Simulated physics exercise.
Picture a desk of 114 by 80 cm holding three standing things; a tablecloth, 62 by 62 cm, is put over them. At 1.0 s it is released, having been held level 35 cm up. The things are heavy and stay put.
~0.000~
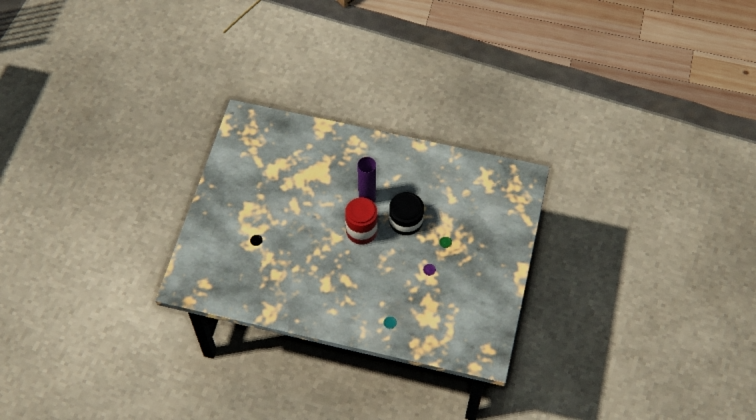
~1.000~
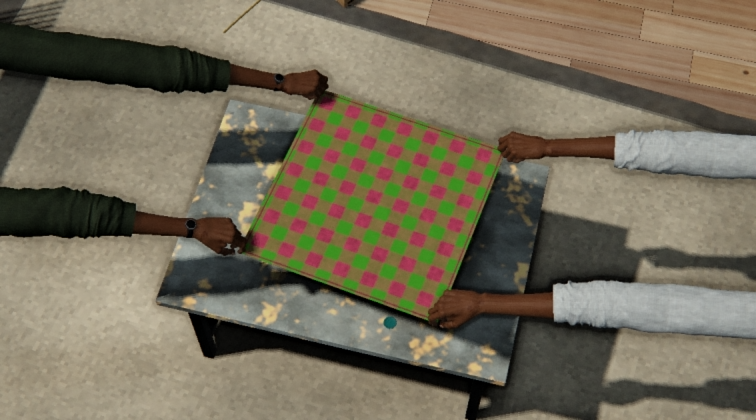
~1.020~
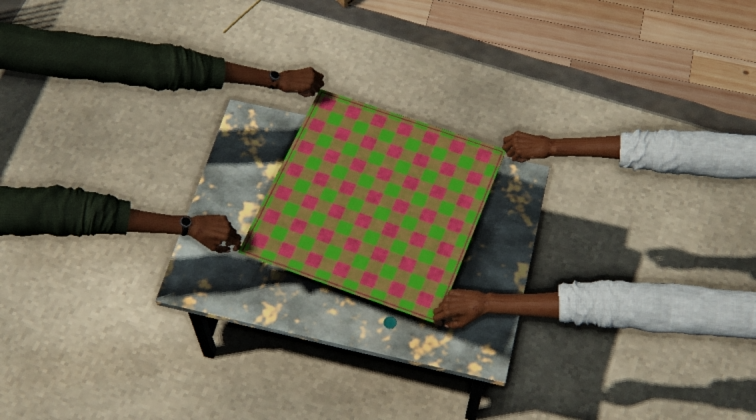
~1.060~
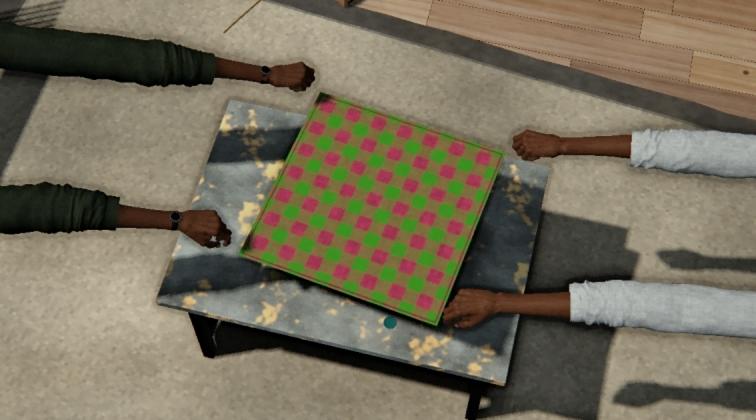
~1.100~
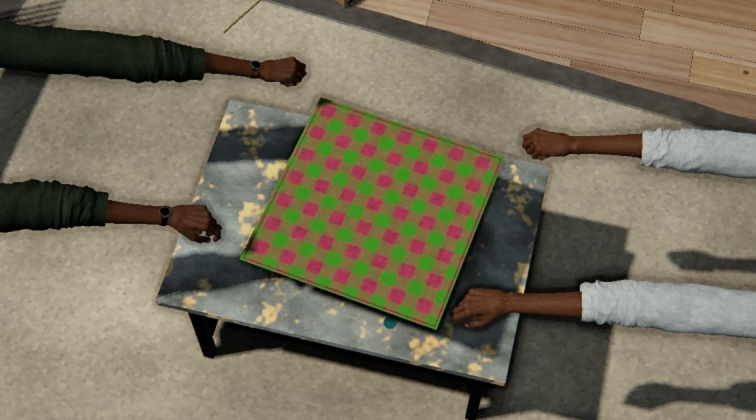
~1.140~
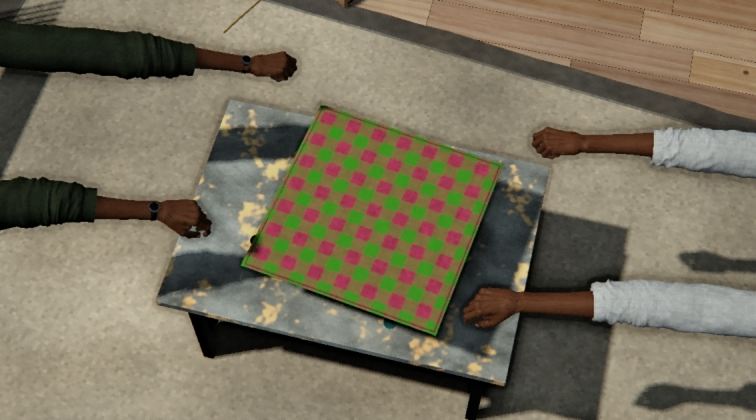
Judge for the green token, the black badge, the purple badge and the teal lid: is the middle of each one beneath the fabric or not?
In order: Green token: Concealed; black badge: Visible; purple badge: Concealed; teal lid: Concealed.
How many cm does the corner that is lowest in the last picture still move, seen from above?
That corner moves about 6 cm, measured flat, before it rests.
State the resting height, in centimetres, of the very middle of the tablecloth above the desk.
Height: Approx. 12 cm.
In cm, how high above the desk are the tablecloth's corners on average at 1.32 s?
I'd put their mean height at around 2 cm.
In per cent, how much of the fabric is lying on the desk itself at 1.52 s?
Roughly 35 per cent of it.
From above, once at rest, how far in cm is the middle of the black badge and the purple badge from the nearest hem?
About 7 cm, 7 cm.
By 1.3 s, 20 % of it is down, spanning 63 by 62 cm, above purple badge, teal lid, green token.
By 1.5 s, 35 % of it is down, spanning 62 by 64 cm, above purple badge, teal lid, green token.
By 1.7 s, 35 % of it is down, spanning 62 by 60 cm, above purple badge, teal lid, green token.
By 1.9 s, 35 % of it is down, spanning 62 by 60 cm, above purple badge, teal lid, green token.
By 2.7 s, 35 % of it is down, spanning 62 by 61 cm, above purple badge, teal lid, green token.
